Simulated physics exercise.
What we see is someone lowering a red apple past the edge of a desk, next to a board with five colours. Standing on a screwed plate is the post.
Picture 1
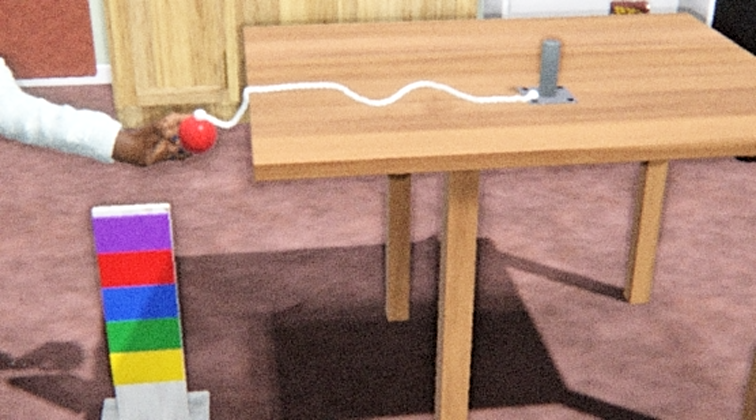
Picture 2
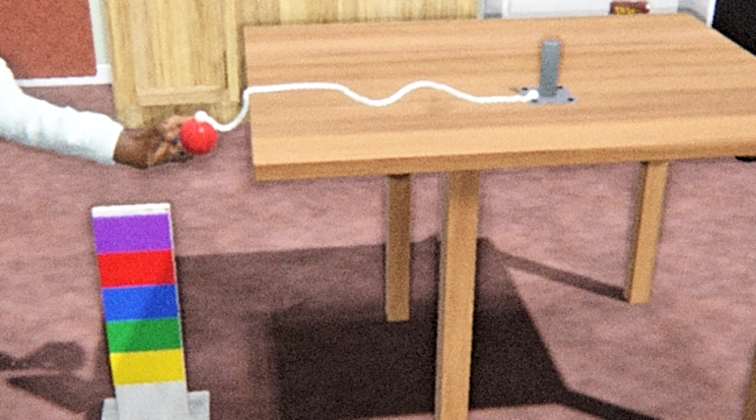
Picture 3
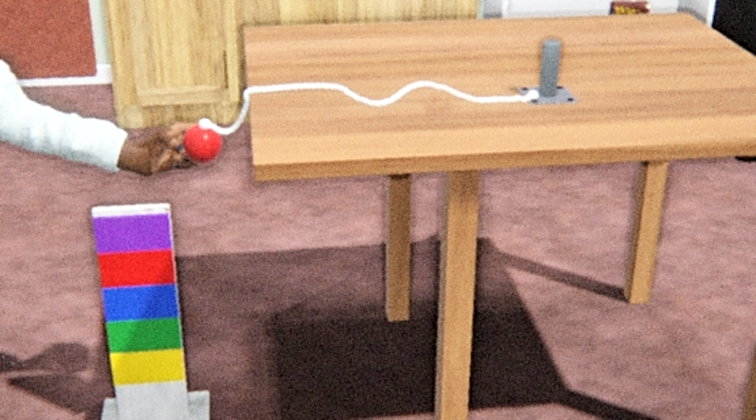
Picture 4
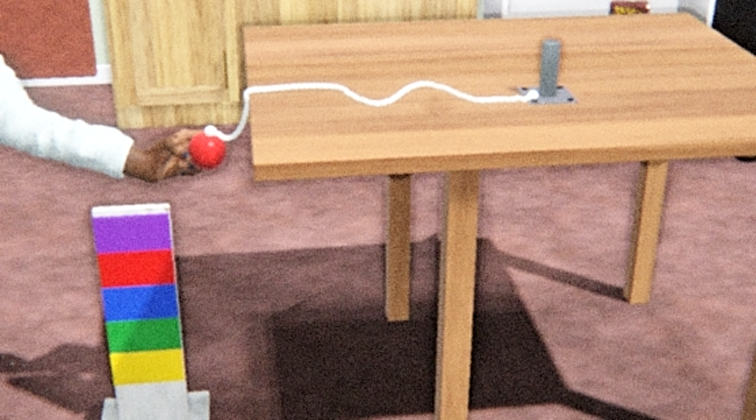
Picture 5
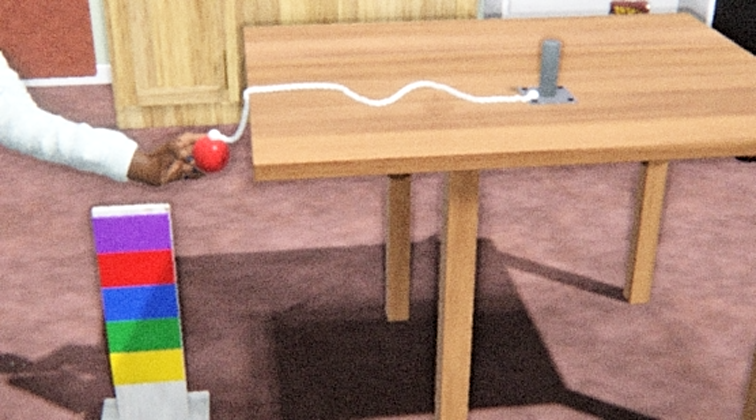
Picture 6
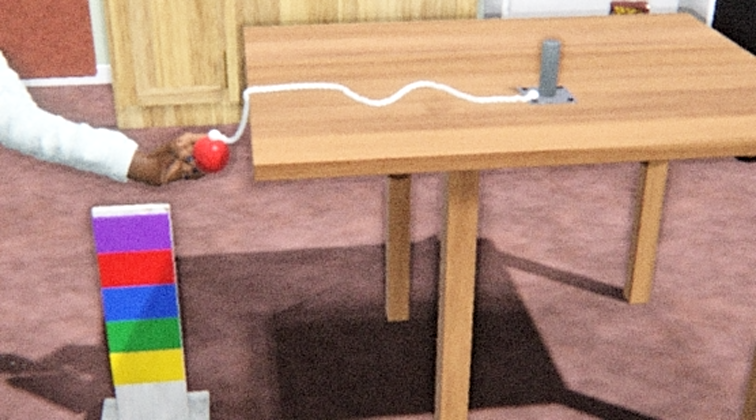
The video shows a hand holding a red ball tied to a white cord that runs across a wooden table to a post, moving it slightly down and right above a striped colored block, then keeping it still.
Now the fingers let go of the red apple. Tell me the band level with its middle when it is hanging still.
That is the red band.
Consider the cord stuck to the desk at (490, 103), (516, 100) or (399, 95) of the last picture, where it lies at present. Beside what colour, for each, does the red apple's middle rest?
Results, in sequence: Red / red / purple.
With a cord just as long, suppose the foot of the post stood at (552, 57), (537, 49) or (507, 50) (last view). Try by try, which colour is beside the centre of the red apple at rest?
The first case gives purple, the second purple and the third red.
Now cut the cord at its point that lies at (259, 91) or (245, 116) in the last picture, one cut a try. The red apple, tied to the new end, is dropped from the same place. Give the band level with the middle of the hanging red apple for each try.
Per try - 1: Above them all; 2: Purple.
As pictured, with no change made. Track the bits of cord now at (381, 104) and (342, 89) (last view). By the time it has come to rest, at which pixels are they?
Point one: (319, 98); point two: (255, 100).
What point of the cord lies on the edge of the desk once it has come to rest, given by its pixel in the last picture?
Go for the one at (337, 87).
A little later, apple near (259, 252); level with red.
Next, apple near (255, 274); level with red.
When it is over, apple near (254, 272); level with red. Its middle rests at the red band.
